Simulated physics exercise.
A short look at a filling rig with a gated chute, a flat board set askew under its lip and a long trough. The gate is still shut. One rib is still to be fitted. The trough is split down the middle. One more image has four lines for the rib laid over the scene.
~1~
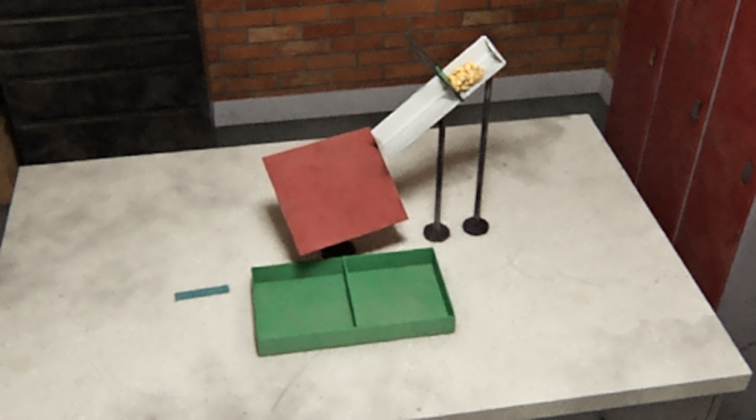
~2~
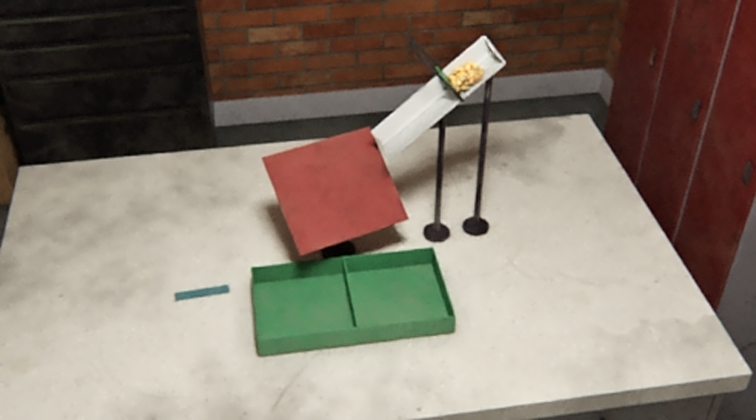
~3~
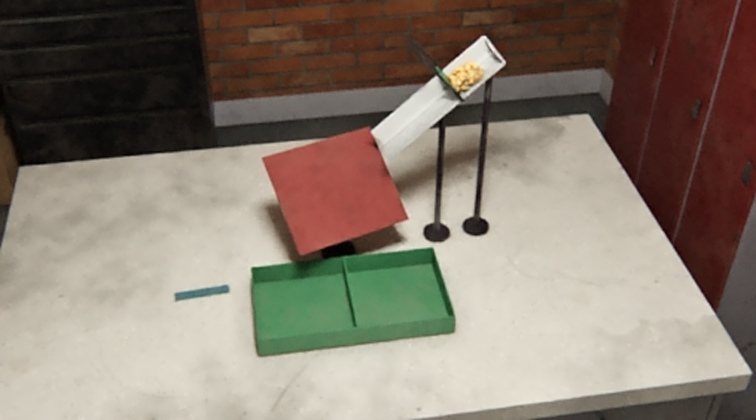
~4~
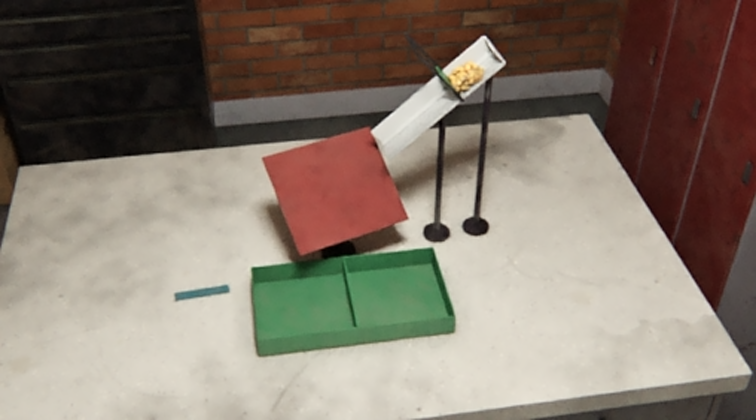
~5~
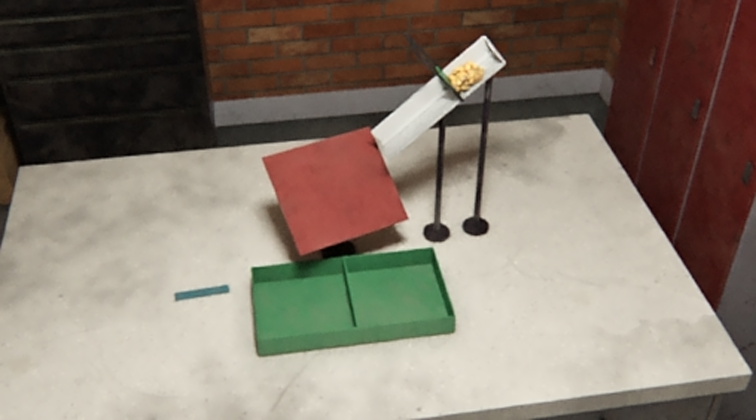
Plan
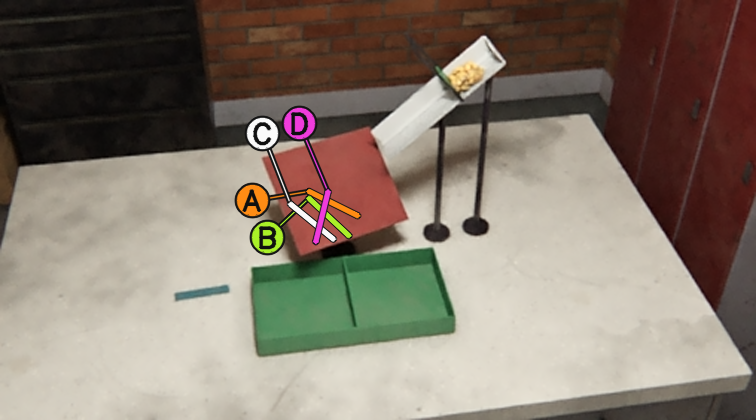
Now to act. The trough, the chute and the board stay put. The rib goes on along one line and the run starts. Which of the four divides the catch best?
I would pick line D.
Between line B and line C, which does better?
That is line C.
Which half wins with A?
The right half.
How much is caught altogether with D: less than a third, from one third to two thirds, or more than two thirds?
More than two thirds.
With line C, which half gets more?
Right.
On the marked copy, line A from (308, 191) to (357, 215); line B from (308, 198) to (348, 235); line C from (290, 204) to (333, 239); line D from (328, 191) to (315, 241).
With A, of what is caught, only a few in the left half, all but a few in the right.
With B, of what is caught, only a few in the left half, all but a few in the right.
With C, of what is caught, close to a quarter in the left half, the bulk in the right.
With D, of what is caught, close to half in the left half, close to half in the right.
